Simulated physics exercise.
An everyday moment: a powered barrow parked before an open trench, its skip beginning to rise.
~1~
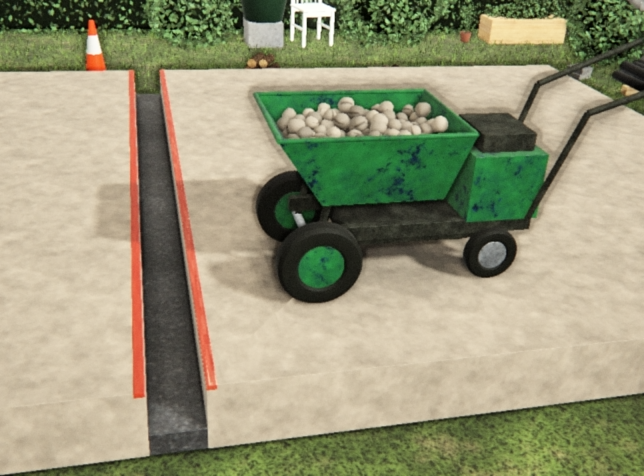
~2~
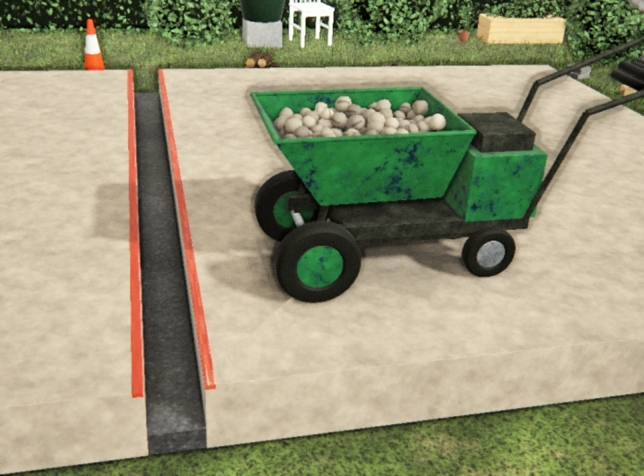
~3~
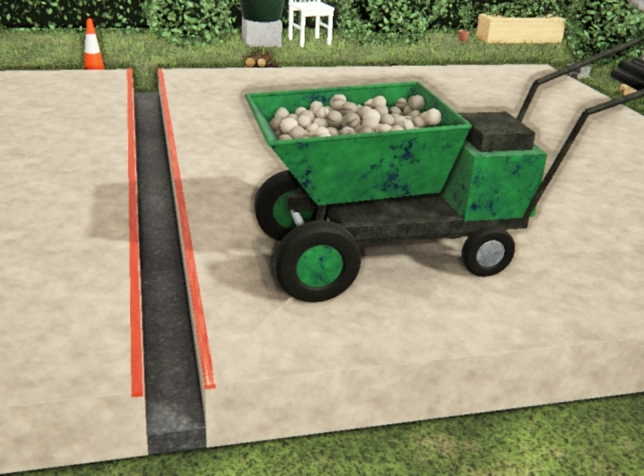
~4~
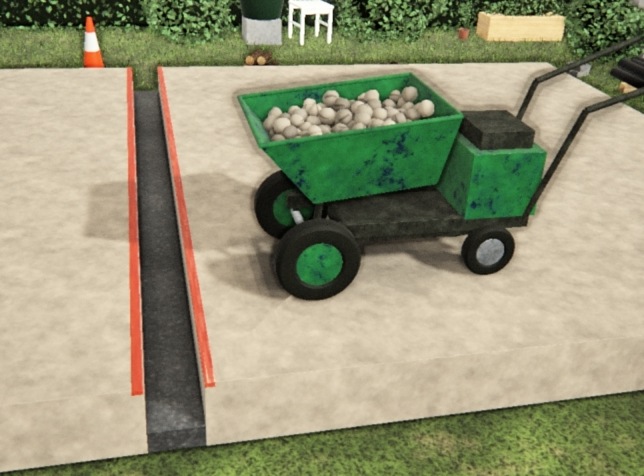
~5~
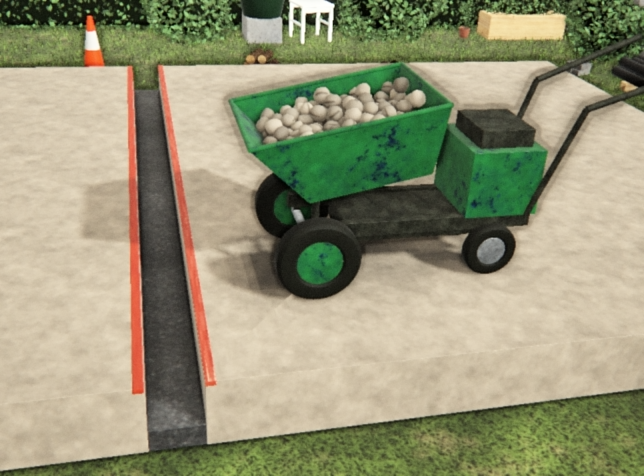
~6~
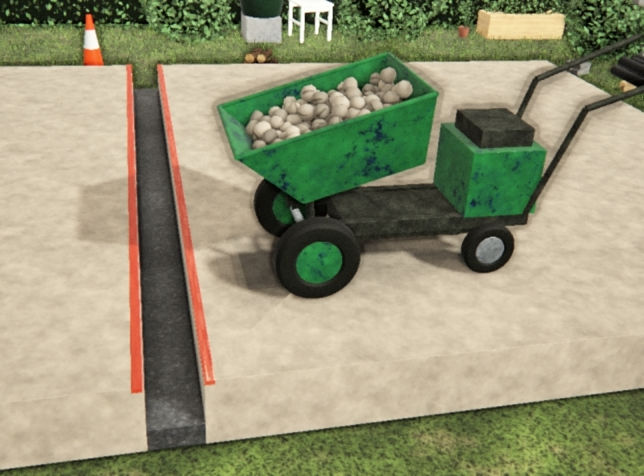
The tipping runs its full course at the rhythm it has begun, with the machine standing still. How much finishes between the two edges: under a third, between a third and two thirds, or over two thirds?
In the trench: Between a third and two thirds.
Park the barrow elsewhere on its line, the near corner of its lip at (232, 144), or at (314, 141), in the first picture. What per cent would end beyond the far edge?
First some 70, then 10 per cent.
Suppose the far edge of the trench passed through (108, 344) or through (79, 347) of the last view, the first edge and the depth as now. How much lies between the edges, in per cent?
About 80 and 100 per cent.
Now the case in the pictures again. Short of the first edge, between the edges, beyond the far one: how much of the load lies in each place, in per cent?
About: Short 0, between 55, beyond 40 per cent.
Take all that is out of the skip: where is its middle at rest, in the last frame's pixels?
Close to (146, 278).
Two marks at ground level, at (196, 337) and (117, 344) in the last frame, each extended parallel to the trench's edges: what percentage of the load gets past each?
The first gives 90 %, the second 30 %.
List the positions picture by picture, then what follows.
In the first frame, lip of the skip (279, 142), level; top of the load (357, 125), river pebbles; first edge of the trench (205, 340); far edge (138, 346), the trench under half as wide as the skip, and about as deep as wide.
In the second frame, lip of the skip (276, 142), level; top of the load (355, 124).
In the third frame, lip of the skip (270, 144), tipped barely; top of the load (365, 126).
In the fourth frame, lip of the skip (261, 146), tipped a little; top of the load (372, 120).
In the fifth frame, lip of the skip (250, 151), tipped a little; top of the load (369, 109).
In the sixth frame, lip of the skip (237, 158), tipped clearly; top of the load (372, 103); first edge of the trench (203, 335); far edge (136, 342).
Just after the last frame, skip tipped steeply; every one in the skip.
A moment on, skip tipped right over; roughly two thirds in the skip; about a tenth in or heaped over the trench; roughly a quarter beyond it; just a few falling.
Further on, skip tipped right over; about a tenth in the skip; roughly half in or heaped over the trench; roughly a third beyond it.
When it is over, skip tipped right over; about a tenth in the skip; roughly half in or heaped over the trench; roughly a third beyond it.
